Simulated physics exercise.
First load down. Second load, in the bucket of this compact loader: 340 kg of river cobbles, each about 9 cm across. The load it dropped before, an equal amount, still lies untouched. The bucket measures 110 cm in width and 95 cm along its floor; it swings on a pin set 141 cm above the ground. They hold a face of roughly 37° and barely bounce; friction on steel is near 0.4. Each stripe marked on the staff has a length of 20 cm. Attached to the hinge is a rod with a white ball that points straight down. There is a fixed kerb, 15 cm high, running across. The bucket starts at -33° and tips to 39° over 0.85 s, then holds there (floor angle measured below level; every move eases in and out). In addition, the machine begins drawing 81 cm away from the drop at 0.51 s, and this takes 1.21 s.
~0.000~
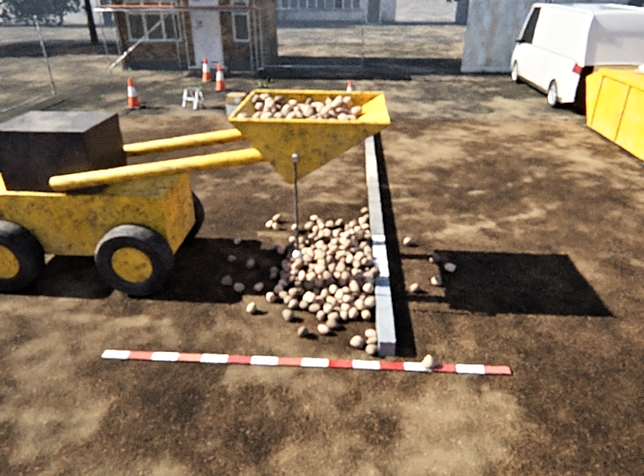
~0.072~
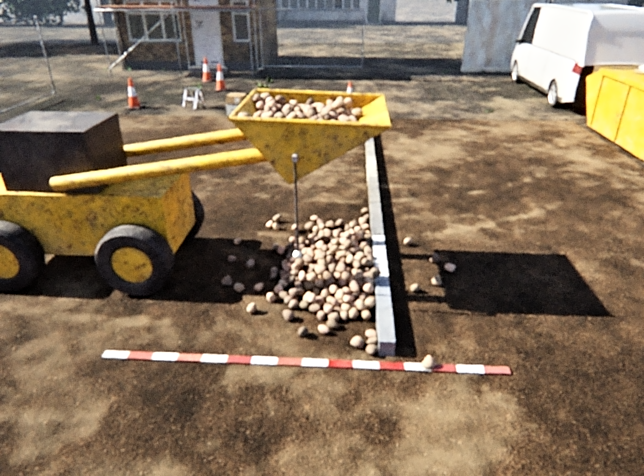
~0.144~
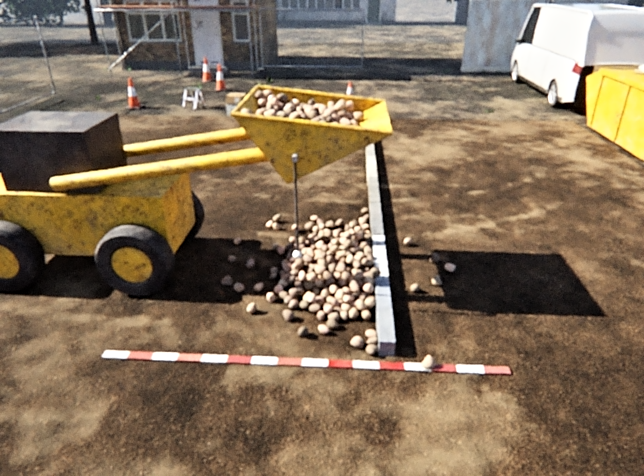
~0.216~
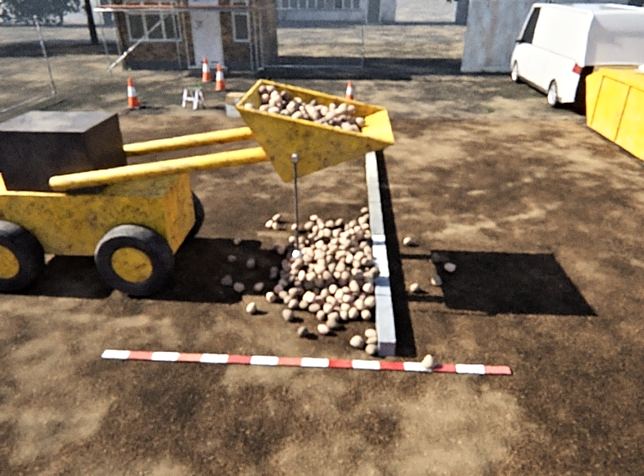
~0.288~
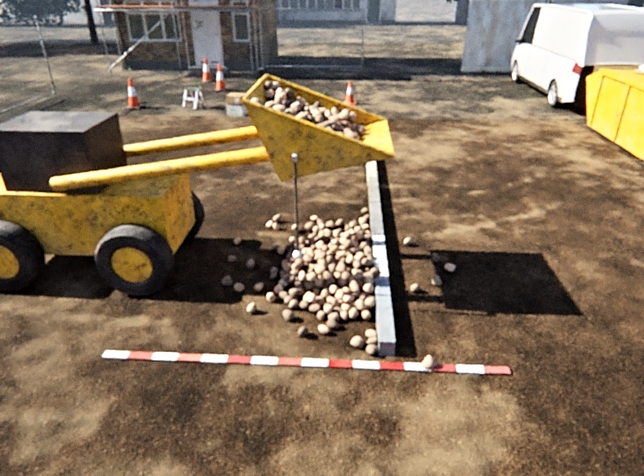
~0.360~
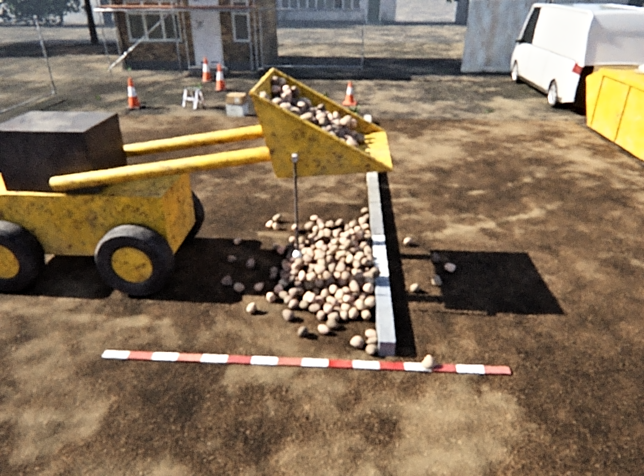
A yellow loader's raised bucket, full of pale round stones, slowly tilted forward to the right above a pile of similar stones beside a low kerb, while the machine itself stayed still.
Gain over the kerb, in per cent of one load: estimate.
Approx. 24 %.
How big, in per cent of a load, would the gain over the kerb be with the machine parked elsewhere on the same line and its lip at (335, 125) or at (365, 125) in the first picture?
Around 0 and 10 percent respectively.
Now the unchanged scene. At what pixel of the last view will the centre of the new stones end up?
Their middle is at about (355, 258).
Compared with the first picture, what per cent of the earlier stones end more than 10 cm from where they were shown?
Roughly 5 % of them.
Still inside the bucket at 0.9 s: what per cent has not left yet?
Roughly 60 per cent of its load.
After 0.6 s the floor is at 28°; in per cent of one load, 100 in the bucket, 98 on this side of the kerb, 2 over the kerb; the foremost stones are at (415, 279).
After 0.9 s the floor is at 39°; in per cent of one load, 62 in the bucket, 136 on this side of the kerb, 2 over the kerb; the foremost stones are at (415, 268).
After 2.2 s the floor is at 39°; in per cent of one load, 0 in the bucket, 174 on this side of the kerb, 26 over the kerb; the foremost stones are at (524, 283).
After 4.9 s the floor is at 39°; in per cent of one load, 0 in the bucket, 174 on this side of the kerb, 26 over the kerb; the foremost stones are at (538, 295). Net gain over the kerb, 24.
